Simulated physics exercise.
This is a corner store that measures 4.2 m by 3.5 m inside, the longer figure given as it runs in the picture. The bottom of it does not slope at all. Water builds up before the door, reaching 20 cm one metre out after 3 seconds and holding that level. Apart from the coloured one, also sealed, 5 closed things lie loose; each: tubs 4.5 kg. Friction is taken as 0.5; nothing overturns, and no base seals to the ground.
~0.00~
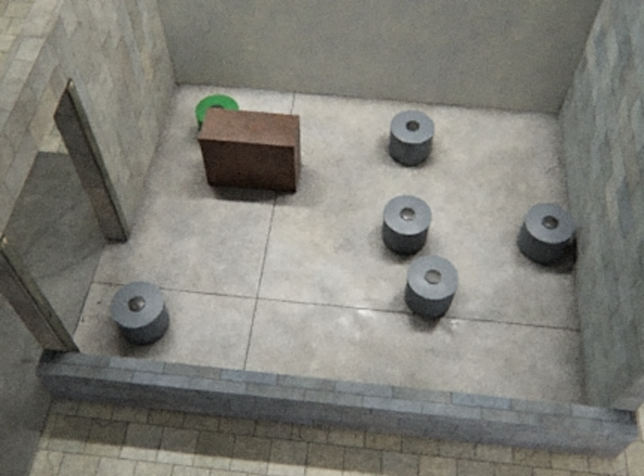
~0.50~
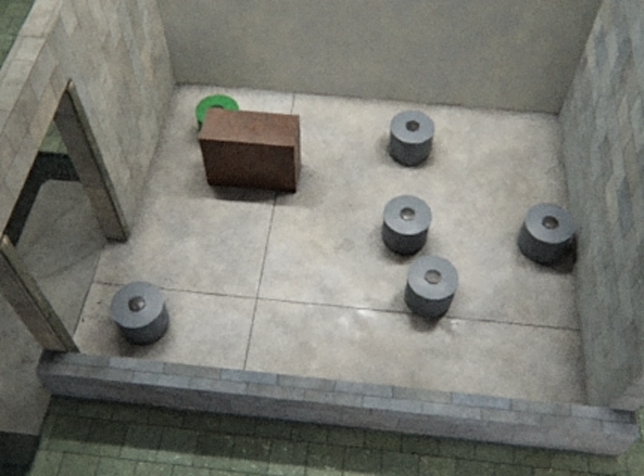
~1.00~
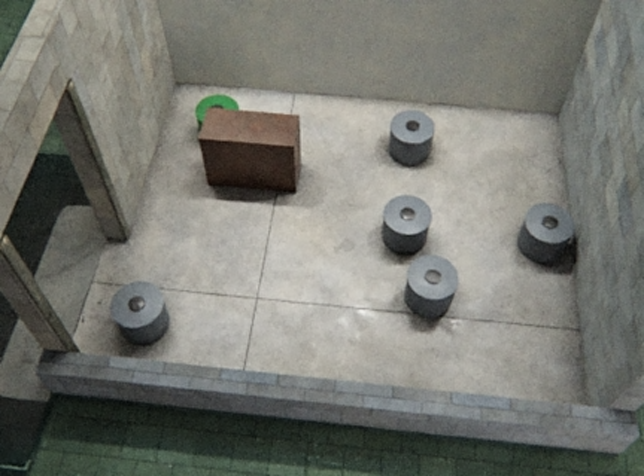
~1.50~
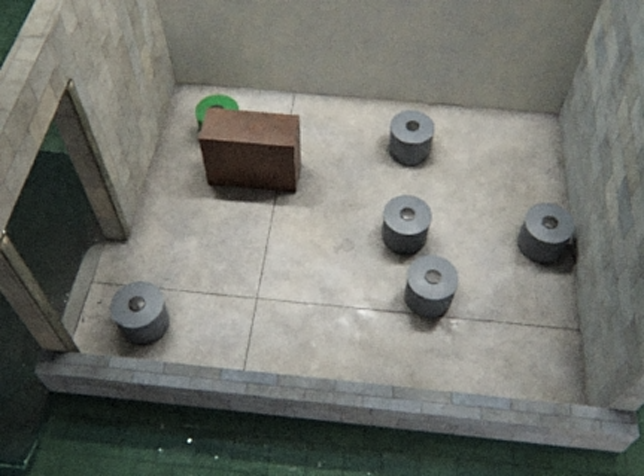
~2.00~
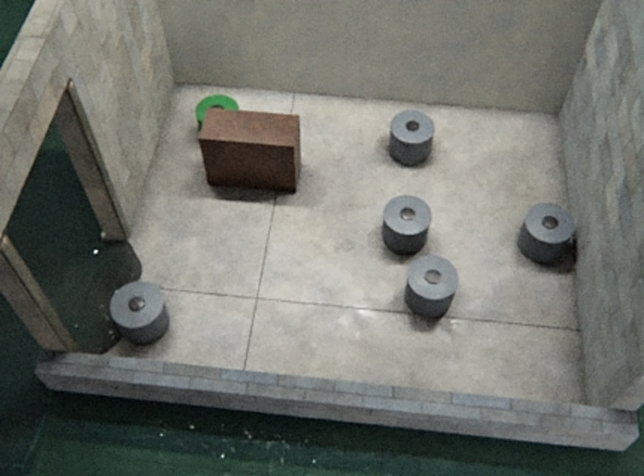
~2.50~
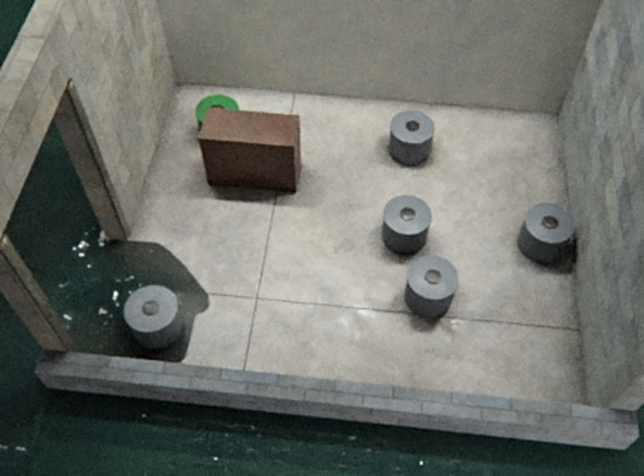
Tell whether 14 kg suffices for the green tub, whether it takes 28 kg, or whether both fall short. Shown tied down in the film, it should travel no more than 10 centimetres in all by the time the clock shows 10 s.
The lower figure is adequate.
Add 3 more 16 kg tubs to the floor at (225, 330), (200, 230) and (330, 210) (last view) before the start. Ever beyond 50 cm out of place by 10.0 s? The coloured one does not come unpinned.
Taking them in order, the first is beyond the line, the second inside the line and the third inside the line.
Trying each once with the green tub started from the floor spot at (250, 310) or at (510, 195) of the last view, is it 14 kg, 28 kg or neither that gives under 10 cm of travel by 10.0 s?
The big mass is needed; the big mass is needed.
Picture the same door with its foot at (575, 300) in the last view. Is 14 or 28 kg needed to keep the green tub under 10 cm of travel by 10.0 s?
Just the heavy one.
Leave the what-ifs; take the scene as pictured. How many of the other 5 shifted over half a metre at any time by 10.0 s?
By my tally, 5.
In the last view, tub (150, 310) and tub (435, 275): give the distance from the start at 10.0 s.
The first is 400 cm from its start, the second 200 cm.
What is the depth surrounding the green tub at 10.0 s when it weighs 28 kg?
Depth: Approx. 5 cm.
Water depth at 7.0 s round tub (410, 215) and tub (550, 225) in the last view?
I'd estimate 9 cm for the first and 9 cm for the second.
After 3.5 s the green tub would be 0 cm from its start with 14 kg and 0 cm from its start with 28 kg; 0 cm of water round it then.
After 4.5 s the green tub would be 0 cm from its start with 14 kg and 0 cm from its start with 28 kg; 0 cm of water round it then.
After 7.0 s the green tub would be 0 cm from its start with 14 kg and 0 cm from its start with 28 kg; 0 cm of water round it then.
After 10.0 s the green tub would be 0 cm from its start with 14 kg and 0 cm from its start with 28 kg; 5 cm of water round it then.
